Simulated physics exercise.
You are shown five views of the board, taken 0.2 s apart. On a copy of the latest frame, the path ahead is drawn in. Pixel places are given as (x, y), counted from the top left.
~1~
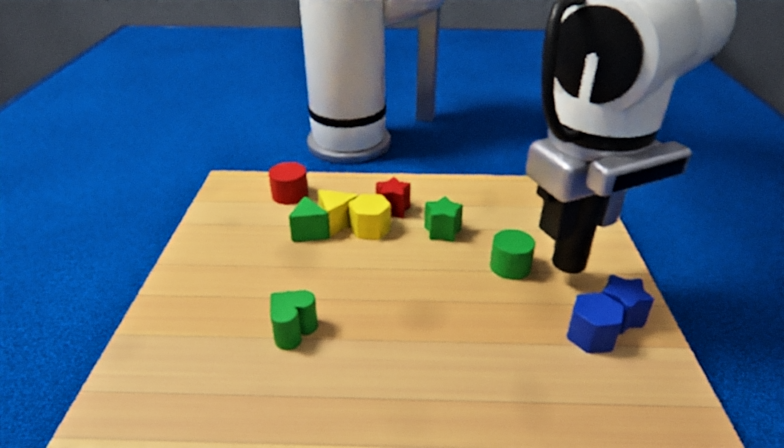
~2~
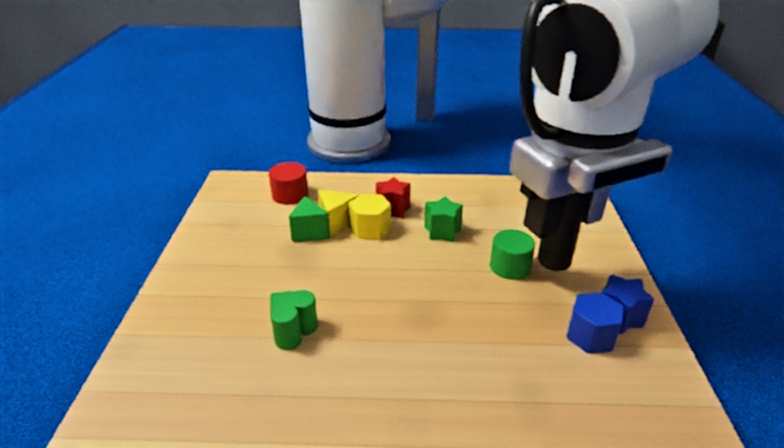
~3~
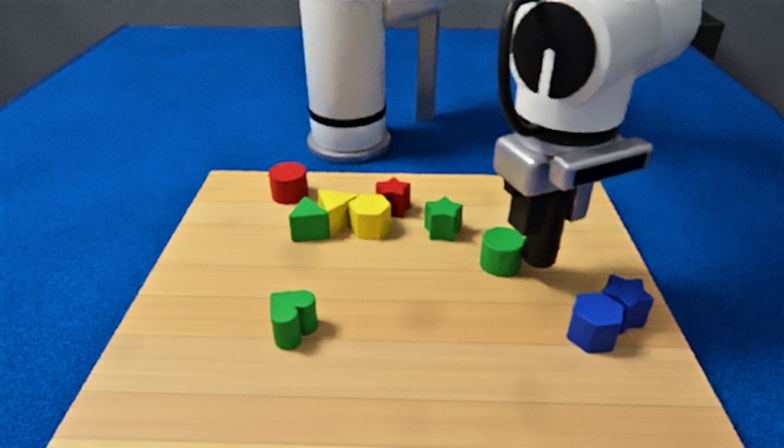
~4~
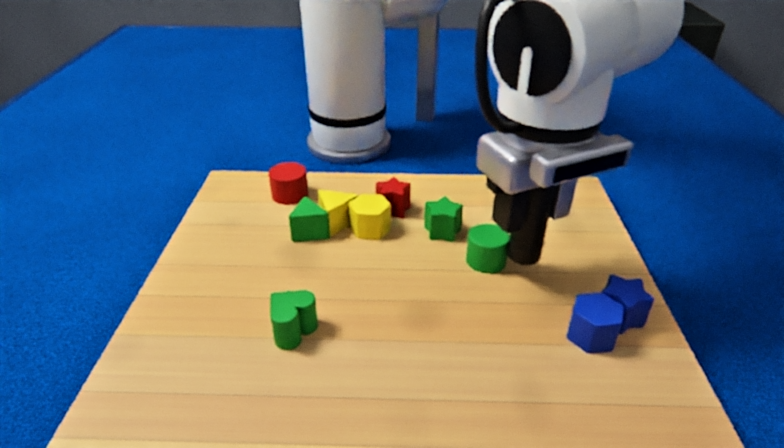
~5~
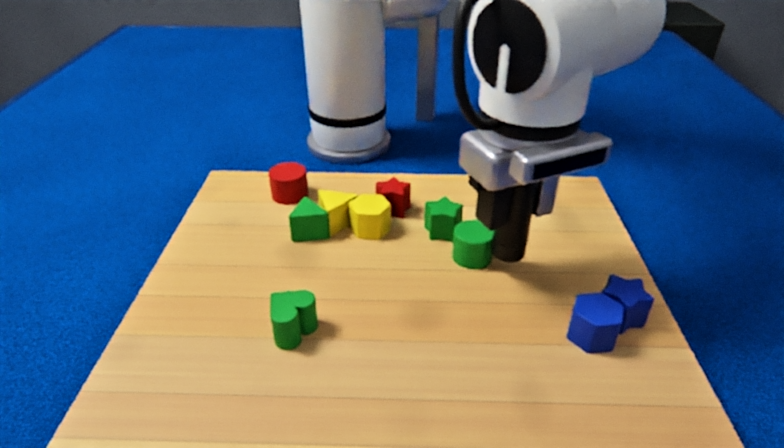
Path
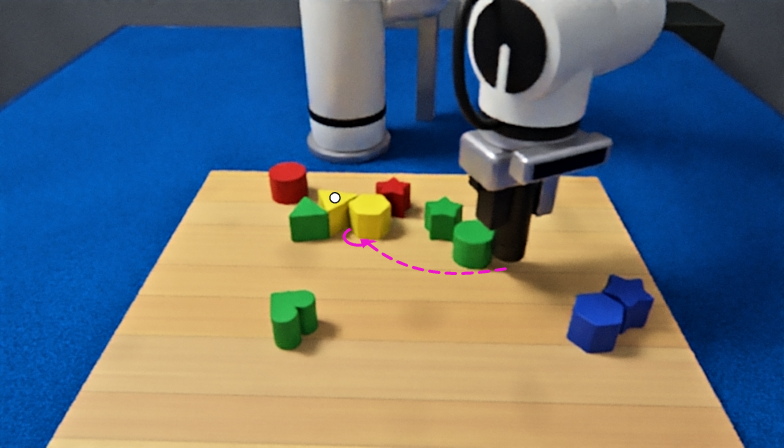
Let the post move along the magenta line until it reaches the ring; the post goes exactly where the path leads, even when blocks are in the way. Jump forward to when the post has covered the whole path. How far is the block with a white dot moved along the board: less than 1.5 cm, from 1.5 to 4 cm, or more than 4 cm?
Under 1.5 cm.
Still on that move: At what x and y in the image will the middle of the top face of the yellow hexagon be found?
The point I'd pick in the picture is (364, 192).
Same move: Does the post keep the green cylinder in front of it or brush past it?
Slipped clear.
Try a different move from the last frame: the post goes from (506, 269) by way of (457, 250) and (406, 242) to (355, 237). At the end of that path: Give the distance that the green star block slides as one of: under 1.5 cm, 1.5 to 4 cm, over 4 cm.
Displaced 1.5 to 4 cm.
The drawn path runs from (506, 269) by way of (449, 273) and (395, 261) to (359, 236); the dot is on the yellow triangle.
On the path given first. One third of the way, post (450, 258); green cylinder (442, 225).
Two thirds of the way, post (394, 245); green cylinder (436, 223).
At the end, post (359, 221); yellow triangle (330, 193), turned 40° anticlockwise; yellow hexagon (364, 192); red star block (396, 181), turned 30° clockwise; green cylinder (436, 223).
